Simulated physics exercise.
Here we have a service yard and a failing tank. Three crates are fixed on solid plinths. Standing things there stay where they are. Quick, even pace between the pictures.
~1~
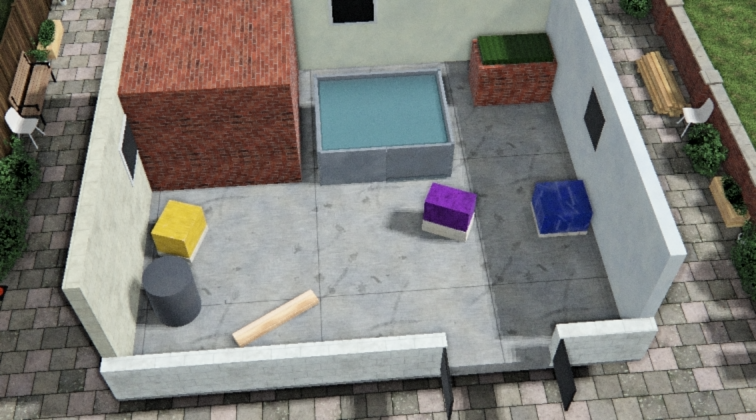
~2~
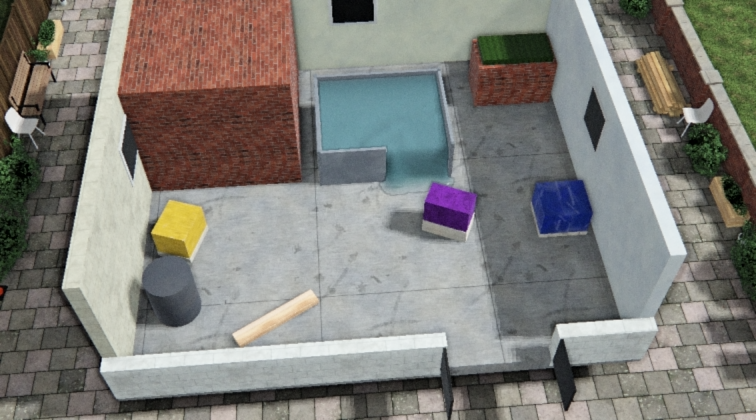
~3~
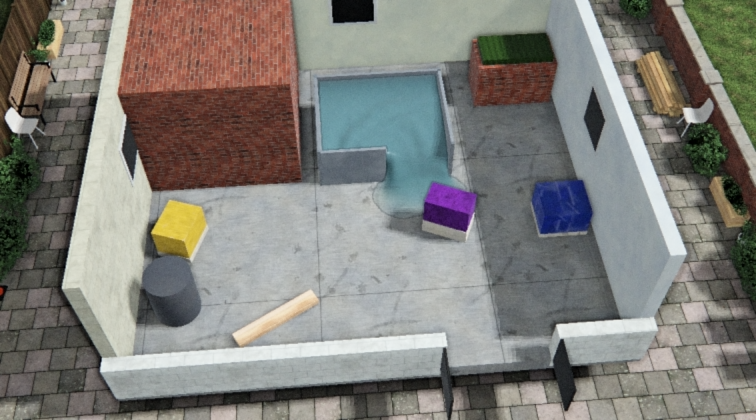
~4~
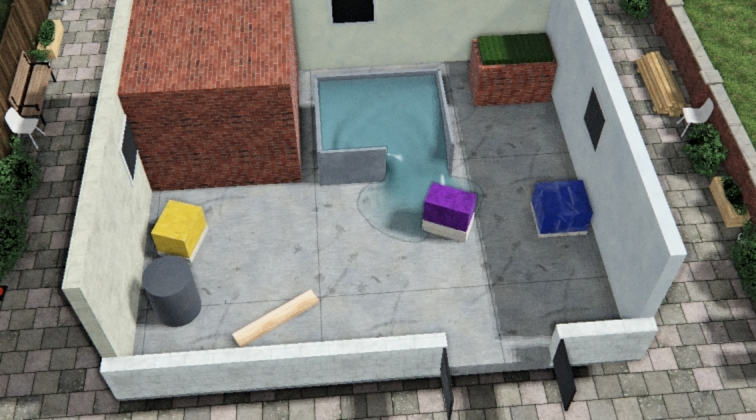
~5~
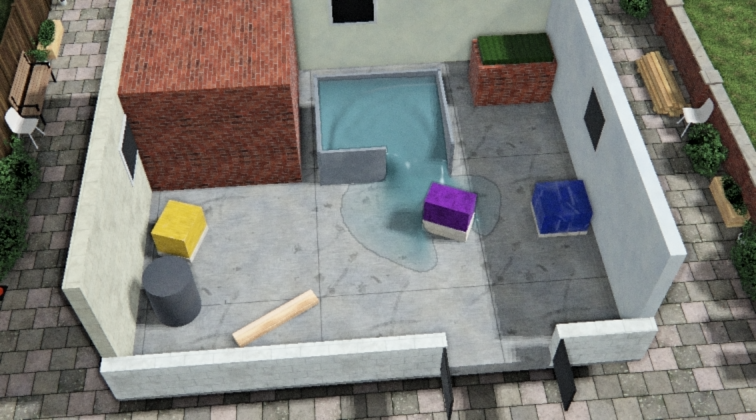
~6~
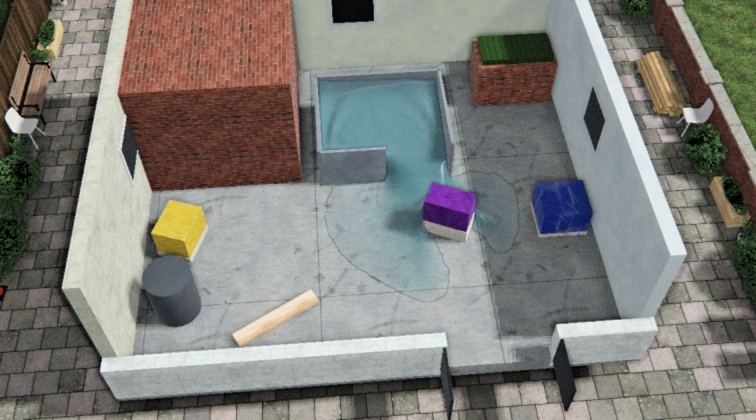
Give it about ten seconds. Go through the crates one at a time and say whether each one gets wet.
Crate by crate: Purple crate - yes, wet; blue crate - yes, wet; yellow crate - yes, wet.
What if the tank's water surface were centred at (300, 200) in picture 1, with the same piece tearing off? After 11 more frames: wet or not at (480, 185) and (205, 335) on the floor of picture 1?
The first spot is not reached, while the second is wetted.
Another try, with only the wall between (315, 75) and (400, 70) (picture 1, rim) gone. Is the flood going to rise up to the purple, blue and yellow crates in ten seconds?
Note: Purple is never reached; blue gets flooded; yellow is never reached.
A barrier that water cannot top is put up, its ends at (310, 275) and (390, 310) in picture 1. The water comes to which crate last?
The yellow one.
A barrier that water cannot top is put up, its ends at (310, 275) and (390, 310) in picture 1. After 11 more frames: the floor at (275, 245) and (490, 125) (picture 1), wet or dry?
Reached, untouched.
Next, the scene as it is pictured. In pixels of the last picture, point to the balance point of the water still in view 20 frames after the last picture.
About (399, 215).
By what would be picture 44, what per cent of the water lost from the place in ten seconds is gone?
Share gone by then: About 60 %.
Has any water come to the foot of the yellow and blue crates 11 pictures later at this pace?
My answer: Yellow dry and blue wet.
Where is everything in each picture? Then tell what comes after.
The first picture shows the tank at (382, 112) is whole and still.
In the second picture, water pours out at (417, 165) and has run to (385, 188).
In the third picture, the front is at (391, 212), out from the gap at (417, 168).
In the fourth picture, the front is at (414, 239), out from the gap at (417, 169).
In the fifth picture, the front is at (414, 266), out from the gap at (417, 169).
In the sixth picture, the front is at (422, 297), out from the gap at (417, 169).
A moment on, water covers 30 % of the floor; the purple crate water round its plinth, the blue crate water round its plinth, the yellow crate not reached.
Next, water covers 55 % of the floor; the purple crate water round its plinth, the blue crate water round its plinth, the yellow crate not reached.
Then, water covers 65 % of the floor; the purple crate water round its plinth, the blue crate water round its plinth, the yellow crate water round its plinth.
Later, water covers 85 % of the floor; the purple crate water round its plinth, the blue crate water round its plinth, the yellow crate water round its plinth.
In the end, water covers 100 % of the floor; the purple crate was topped, the blue crate was topped, the yellow crate was topped.
